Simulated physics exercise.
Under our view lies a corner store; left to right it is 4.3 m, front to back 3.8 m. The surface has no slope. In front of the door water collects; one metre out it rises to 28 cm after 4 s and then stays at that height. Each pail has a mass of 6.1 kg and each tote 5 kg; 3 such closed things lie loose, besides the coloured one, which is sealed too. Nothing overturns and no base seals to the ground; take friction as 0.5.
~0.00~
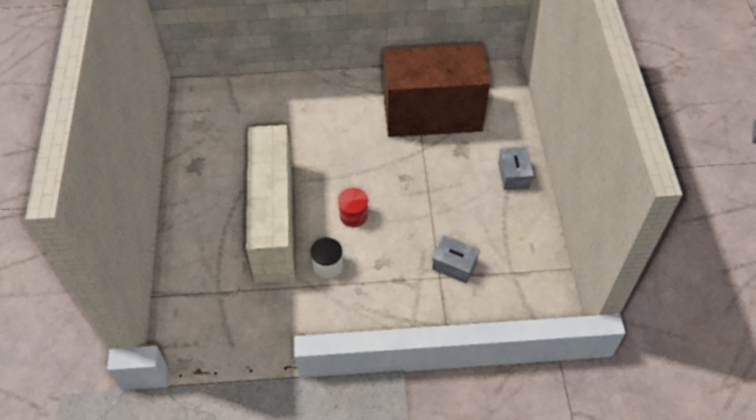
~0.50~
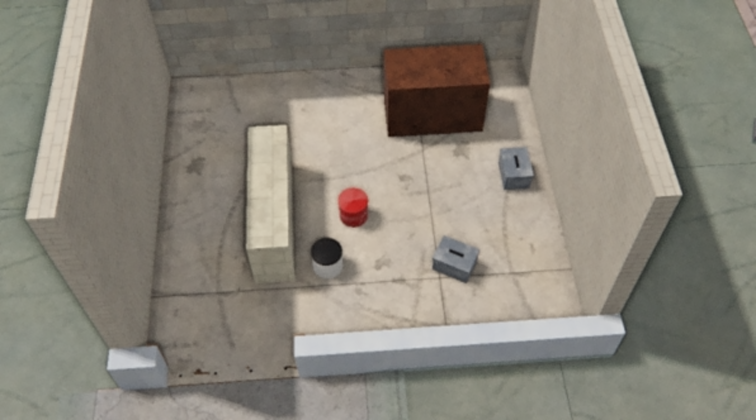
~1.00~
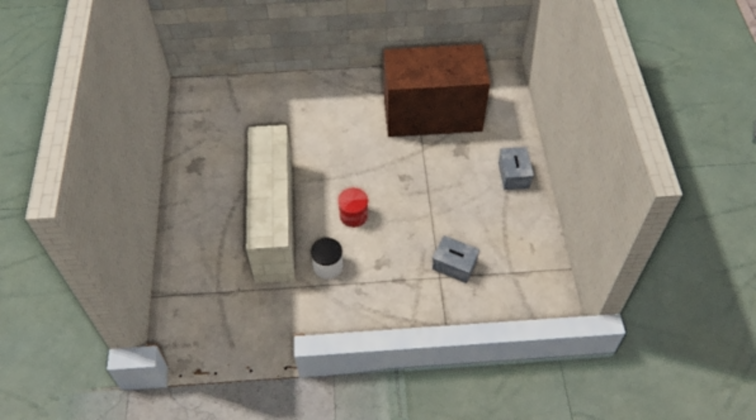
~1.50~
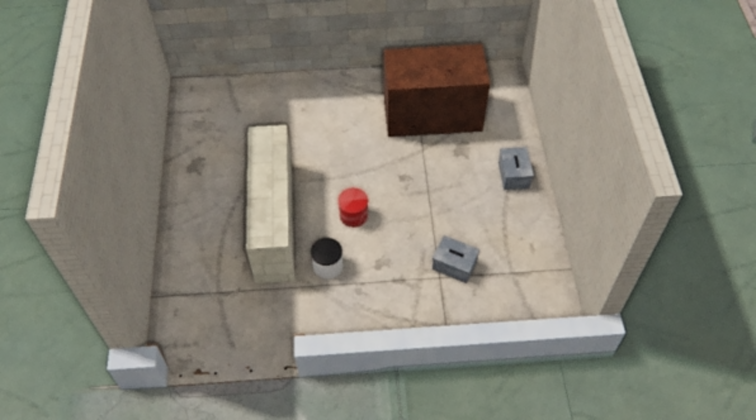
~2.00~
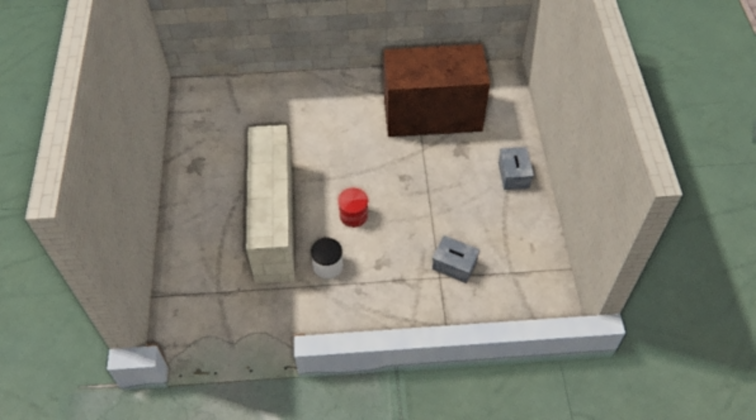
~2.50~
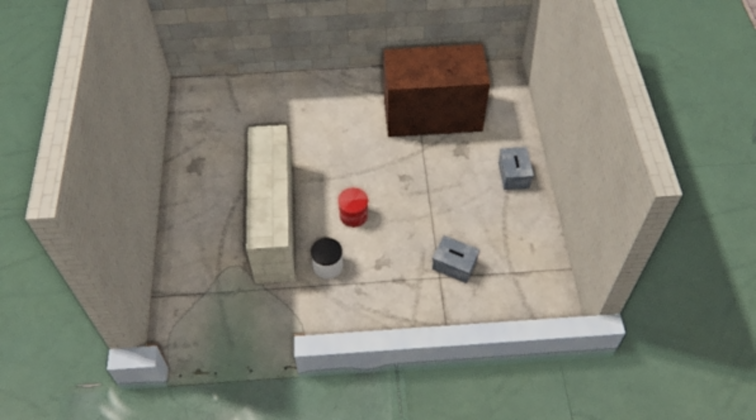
A small walled corner store, seen from above, holds a red pail, a dark-topped container, two grey boxes, a brown block and a pale shelf. Greenish water spreads over the ground outside, then creeps in through the doorway across the nearby floor, while everything inside stays still.
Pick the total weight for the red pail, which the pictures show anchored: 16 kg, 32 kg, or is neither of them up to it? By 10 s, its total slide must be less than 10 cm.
16 kg is enough.
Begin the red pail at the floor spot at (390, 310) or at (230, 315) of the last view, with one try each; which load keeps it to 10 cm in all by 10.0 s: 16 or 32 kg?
First try both suffice, second try the heavier suffices.
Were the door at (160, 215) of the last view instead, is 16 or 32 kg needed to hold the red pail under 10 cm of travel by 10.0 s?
Moved there, the light choice works.
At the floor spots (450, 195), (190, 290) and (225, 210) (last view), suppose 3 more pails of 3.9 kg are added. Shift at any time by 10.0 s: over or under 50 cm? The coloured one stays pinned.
In that order: Beyond it, beyond it, beyond it.
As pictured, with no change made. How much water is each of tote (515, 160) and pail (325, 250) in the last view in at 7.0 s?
Roughly 4 and 4 cm.
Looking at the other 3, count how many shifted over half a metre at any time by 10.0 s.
2 in all.
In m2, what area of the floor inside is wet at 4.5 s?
Wet area: Approx. 7.5 m2.
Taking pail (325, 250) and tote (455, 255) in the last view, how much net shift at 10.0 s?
Net displacement, in order: 30 cm; 120 cm.
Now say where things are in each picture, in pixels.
The red pail at (353, 200) rests on the ground; 0.0 m2 under water; 0 of 4 have shifted, in the first picture.
The red pail at (353, 200), on the bottom; 0.0 m2 under water; 0 of 4 have shifted, in the second picture.
The red pail at (353, 200), on the bottom; water covers 0.0 m2; 0 of 4 have shifted, in the third picture.
The red pail at (353, 200) rests on the ground; 0.0 m2 under water; 0 of 4 have shifted, in the fourth picture.
The red pail at (353, 200), on the bottom; 0.2 m2 under water; 0 of 4 have shifted, in the fifth picture.
The red pail at (353, 200), on the bottom; water covers 0.9 m2; 0 of 4 have shifted, in the sixth picture.
After 3.5 s the red pail would be 0 cm from its start with 16 kg and 0 cm from its start with 32 kg; 0 cm of water round it then.
After 4.5 s the red pail would be 0 cm from its start with 16 kg and 0 cm from its start with 32 kg; 0 cm of water round it then.
After 7.0 s the red pail would be 0 cm from its start with 16 kg and 0 cm from its start with 32 kg; 0 cm of water round it then.
After 10.0 s the red pail would be 0 cm from its start with 16 kg and 0 cm from its start with 32 kg; 14 cm of water round it then.
